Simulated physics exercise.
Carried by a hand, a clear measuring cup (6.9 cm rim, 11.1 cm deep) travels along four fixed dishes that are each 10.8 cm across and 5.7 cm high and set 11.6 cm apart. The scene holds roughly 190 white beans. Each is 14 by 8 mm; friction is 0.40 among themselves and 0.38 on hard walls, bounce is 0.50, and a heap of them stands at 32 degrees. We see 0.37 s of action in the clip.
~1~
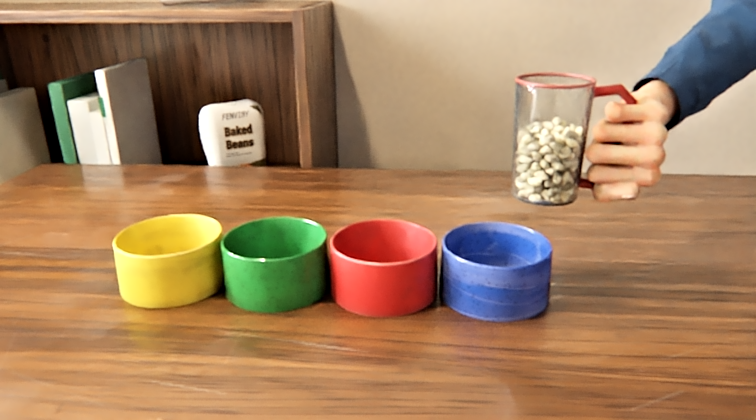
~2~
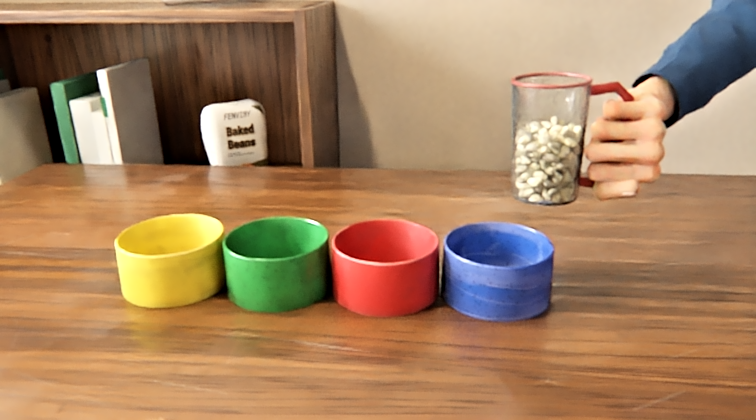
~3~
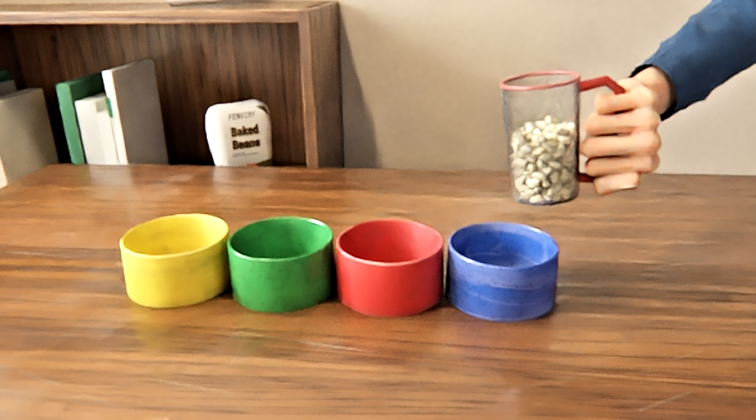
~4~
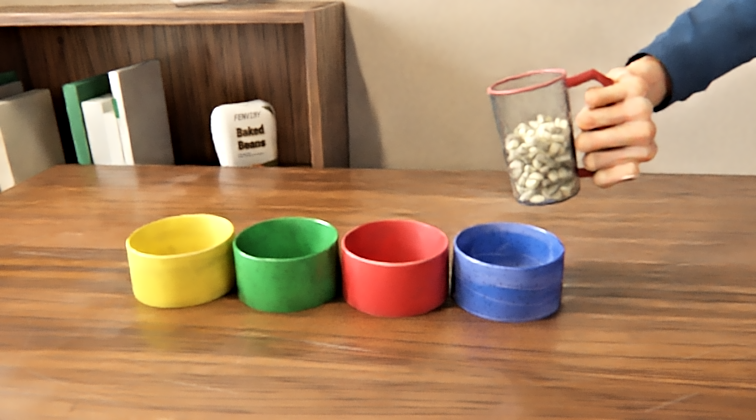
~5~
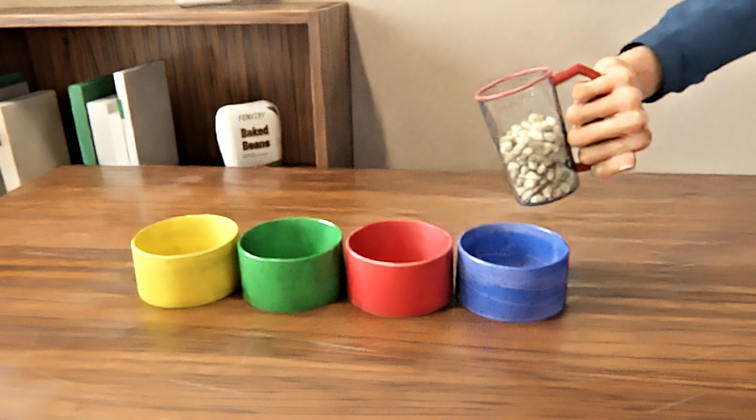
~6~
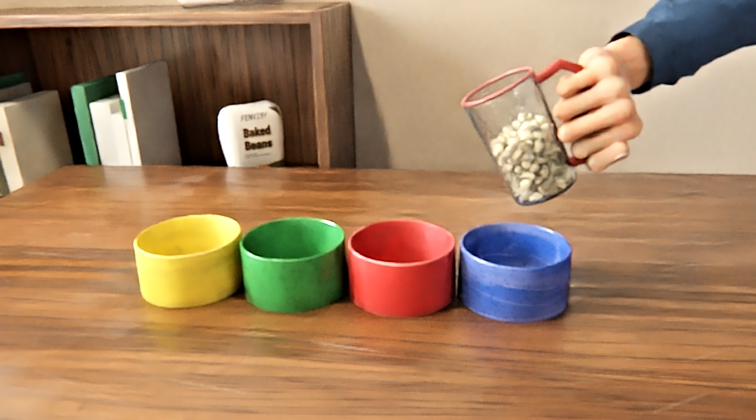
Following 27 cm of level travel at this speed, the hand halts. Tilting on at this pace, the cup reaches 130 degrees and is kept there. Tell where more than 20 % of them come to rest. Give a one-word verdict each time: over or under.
In order: Red: I'd say it gets a fifth at most; blue: I'd say it gets a fifth at most; green: I'd say it gets more than a fifth; yellow: I'd say it gets a fifth at most; counter: I'd say it gets a fifth at most.
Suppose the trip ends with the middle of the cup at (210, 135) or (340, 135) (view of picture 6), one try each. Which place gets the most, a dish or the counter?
Most lands at green on the first run and at green on the second.
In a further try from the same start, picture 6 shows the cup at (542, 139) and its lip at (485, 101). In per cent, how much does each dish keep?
It'd finish with red at 90, blue at 0, green at 10 and yellow at 0.
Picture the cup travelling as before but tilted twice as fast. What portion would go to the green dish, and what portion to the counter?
Green 0, counter 0.
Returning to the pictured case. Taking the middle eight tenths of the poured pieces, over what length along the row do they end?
It spans roughly 6 centimetres along the row.
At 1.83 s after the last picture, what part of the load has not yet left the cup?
Roughly 0 in a hundred.
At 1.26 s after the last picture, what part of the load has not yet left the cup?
I reckon around 10 per cent.
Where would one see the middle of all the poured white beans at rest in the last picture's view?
Estimated resting centre: Around (283, 270).
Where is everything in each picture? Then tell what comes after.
In the first picture, cup at (549, 139), tilt 0 degrees, lip at (517, 80), moved 0.0 cm; middle of the pieces at (548, 162); blue dish at (497, 244); red dish at (384, 241); green dish at (275, 238); yellow dish at (169, 235).
In the second picture, cup at (548, 139), tilt 2 degrees, lip at (513, 81), moved 0.3 cm; middle of the pieces at (547, 161).
In the third picture, cup at (543, 139), tilt 8 degrees, lip at (502, 85), moved 1.2 cm; middle of the pieces at (544, 161).
In the fourth picture, cup at (537, 139), tilt 14 degrees, lip at (490, 91), moved 2.3 cm; middle of the pieces at (542, 161).
In the fifth picture, cup at (531, 139), tilt 21 degrees, lip at (477, 97), moved 3.3 cm; middle of the pieces at (538, 160).
In the sixth picture, cup at (522, 139), tilt 27 degrees, lip at (463, 103), moved 4.3 cm; middle of the pieces at (531, 159); blue dish at (515, 244); red dish at (402, 241); green dish at (293, 238); yellow dish at (189, 235).
Then, 0.76 s after the last picture, tilt 95 degrees; cup holds 100 %.
Then, 1.26 s after the last picture, tilt 130 degrees; cup holds 10 %, green 85 %.
Then, 1.83 s after the last picture, tilt 130 degrees; cup holds 0 %, green 100 %.
In the end, red 0 %, blue 0 %, green 100 %, yellow 0 %, counter 0 %.
